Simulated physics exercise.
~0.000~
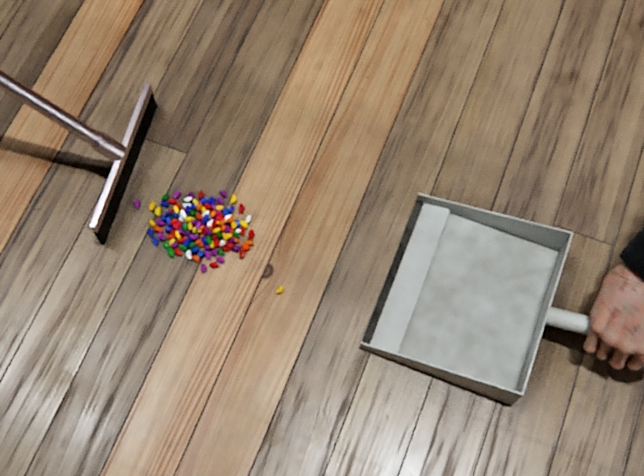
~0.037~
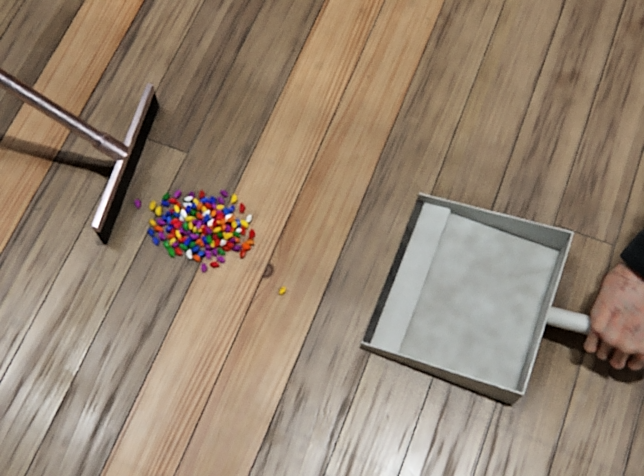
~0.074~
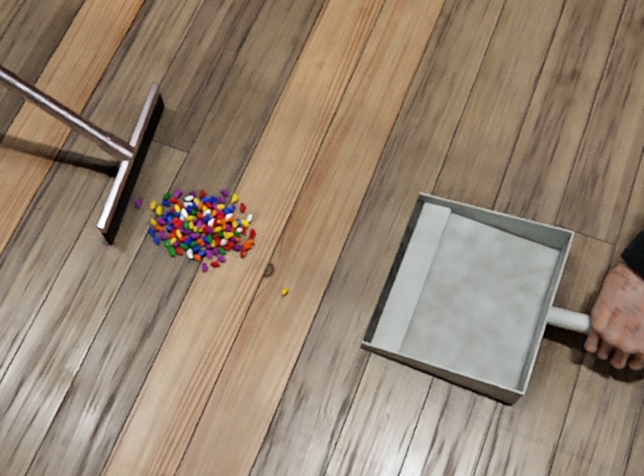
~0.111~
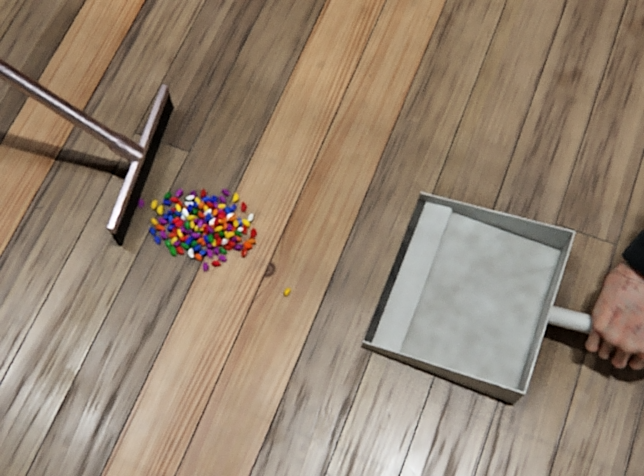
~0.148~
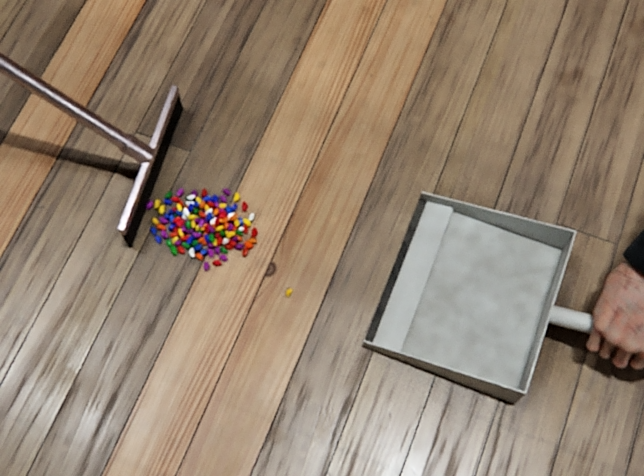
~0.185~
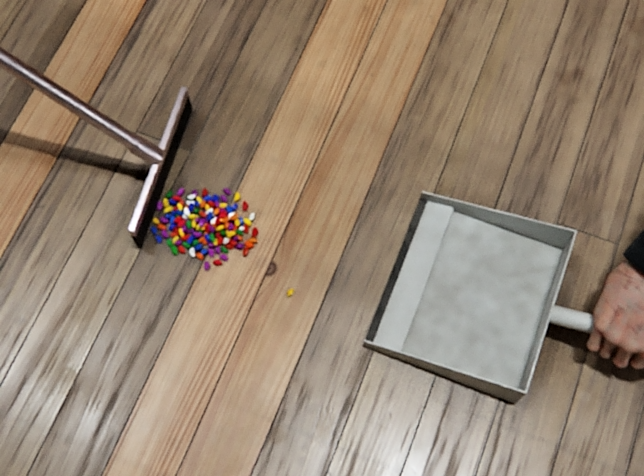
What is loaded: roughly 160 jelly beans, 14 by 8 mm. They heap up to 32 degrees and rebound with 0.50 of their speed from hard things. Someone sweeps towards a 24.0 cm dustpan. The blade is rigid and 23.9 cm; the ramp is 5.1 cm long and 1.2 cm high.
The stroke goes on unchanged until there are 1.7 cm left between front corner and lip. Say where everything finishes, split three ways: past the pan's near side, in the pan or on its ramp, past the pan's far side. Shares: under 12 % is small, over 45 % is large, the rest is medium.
Near side: A small share; pan: A medium share; far side: A small share.
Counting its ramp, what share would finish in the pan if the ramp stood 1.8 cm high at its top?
I'd put it near 35 per cent, ramp counted.
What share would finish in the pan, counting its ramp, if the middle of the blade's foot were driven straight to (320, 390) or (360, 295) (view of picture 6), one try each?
The two tries give roughly 0 and 30 %.
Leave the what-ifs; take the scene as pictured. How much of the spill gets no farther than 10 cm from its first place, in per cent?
About 10 percent.
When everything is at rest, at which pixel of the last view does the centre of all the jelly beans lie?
(388, 266) or so.
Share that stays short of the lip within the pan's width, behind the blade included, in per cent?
Roughly 60 in a hundred.
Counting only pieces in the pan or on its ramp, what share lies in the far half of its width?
Estimate: Close to 70 %.
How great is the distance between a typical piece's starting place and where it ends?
It works out to roughly 28 cm.
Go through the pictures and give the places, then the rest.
The first frame shows blade from (95, 228) to (148, 90), moved 0.0 cm, 0 of the pieces shifted so far; middle of the pieces at (203, 225); pan at (475, 303).
The second frame shows blade from (97, 228) to (151, 90), moved 0.3 cm, 0 of the pieces shifted so far; middle of the pieces at (203, 225).
The third frame shows blade from (103, 229) to (156, 90), moved 1.0 cm, 1 of the pieces shifted so far; middle of the pieces at (204, 224).
The fourth frame shows blade from (113, 229) to (165, 91), moved 2.3 cm, 1 of the pieces shifted so far; middle of the pieces at (205, 224).
The fifth frame shows blade from (123, 231) to (175, 92), moved 3.7 cm, 2 of the pieces shifted so far; middle of the pieces at (206, 223).
The sixth frame shows blade from (133, 232) to (185, 93), moved 5.0 cm, 5 of the pieces shifted so far; middle of the pieces at (206, 223); pan at (479, 301). Its pace works out near 0.37 m/s, heading 10 degrees away from the viewer's side.
After 0.62 s, middle of the blade 21 cm from the lip; 0 % over the lip, far side 0 %, near side 5 %.
After 0.91 s, middle of the blade 10 cm from the lip; 0 % over the lip, far side 0 %, near side 5 %.
After 1.30 s, middle of the blade 3 cm from the lip; 30 % over the lip, far side 5 %, near side 5 %.
By 2.4 s all is still; near side 5 %, pan 30 %, far side 5 %, in front of the lip or behind the blade 60 %.
